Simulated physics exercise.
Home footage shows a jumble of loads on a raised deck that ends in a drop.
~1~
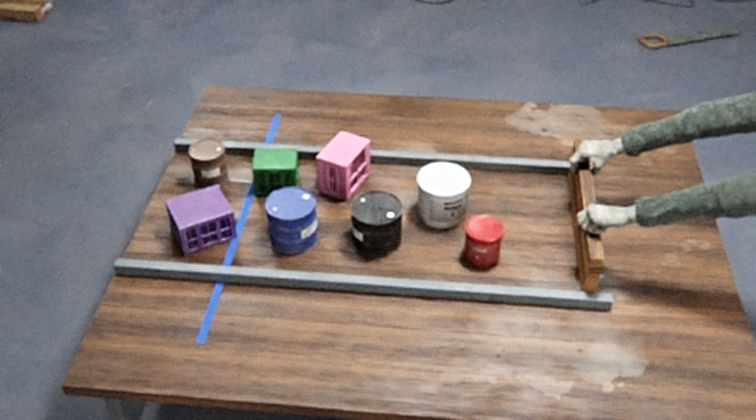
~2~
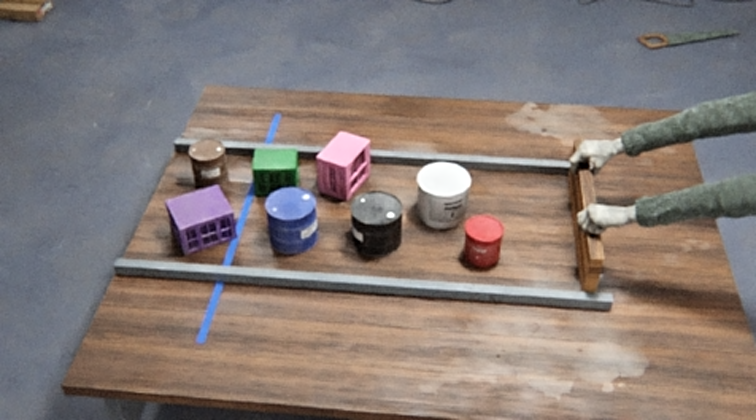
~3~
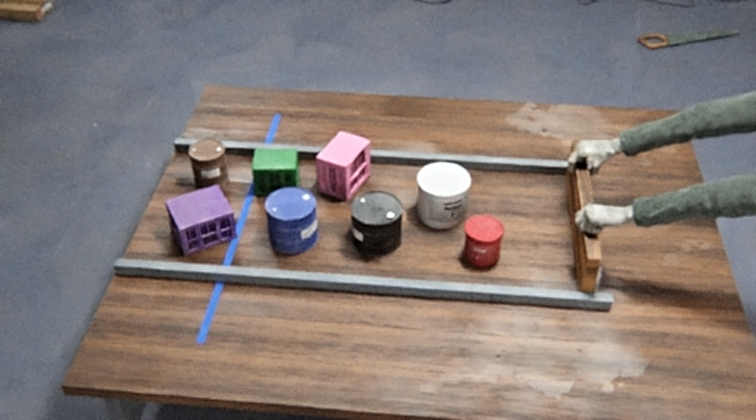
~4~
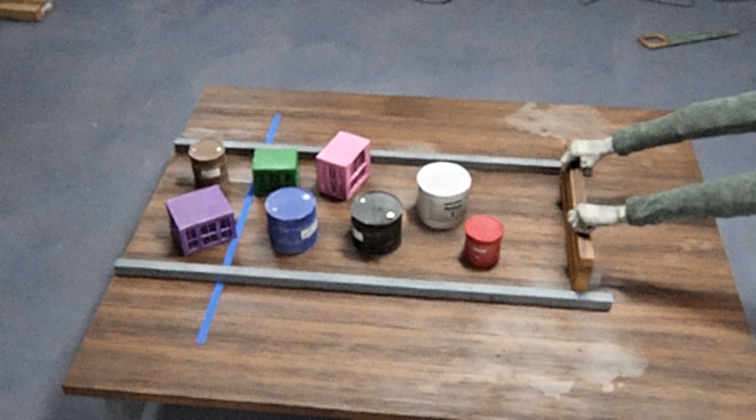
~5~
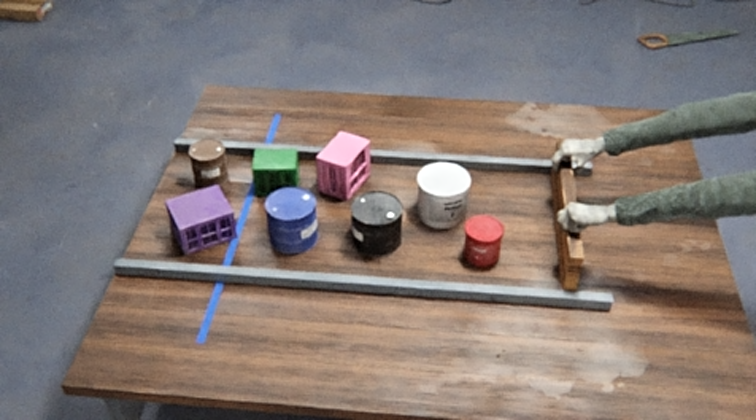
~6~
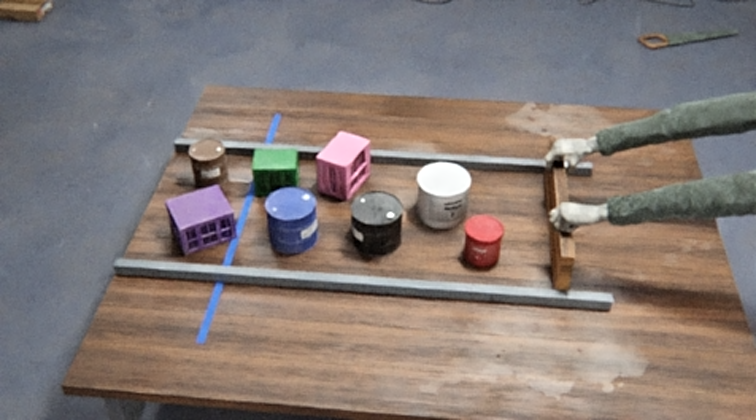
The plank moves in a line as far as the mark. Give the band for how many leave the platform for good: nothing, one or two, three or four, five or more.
Band: One or two.
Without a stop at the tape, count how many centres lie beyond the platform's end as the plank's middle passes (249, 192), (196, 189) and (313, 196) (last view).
Going through the three places, I get 2, 4 and 0.
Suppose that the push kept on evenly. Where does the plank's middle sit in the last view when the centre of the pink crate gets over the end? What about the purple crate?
Approx. (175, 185) / approx. (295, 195) for the other.
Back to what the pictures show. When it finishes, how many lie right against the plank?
It's touching 3 at the end.
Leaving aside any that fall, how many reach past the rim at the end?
I'd put it at 1.
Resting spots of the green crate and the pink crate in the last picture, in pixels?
In the last picture the first middle sits at (188, 161) and the other at (234, 150).
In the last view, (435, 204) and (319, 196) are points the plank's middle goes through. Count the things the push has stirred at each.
By the first moment it's 3, by the second it's 7.
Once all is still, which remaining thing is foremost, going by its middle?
Answer: The blue canister.
A little later, none off yet; brown canister at rest near (209, 163); purple crate at rest near (202, 219); green crate at rest near (276, 172).
When it is over, the number that fall off is one or two; down, purple crate and brown canister.
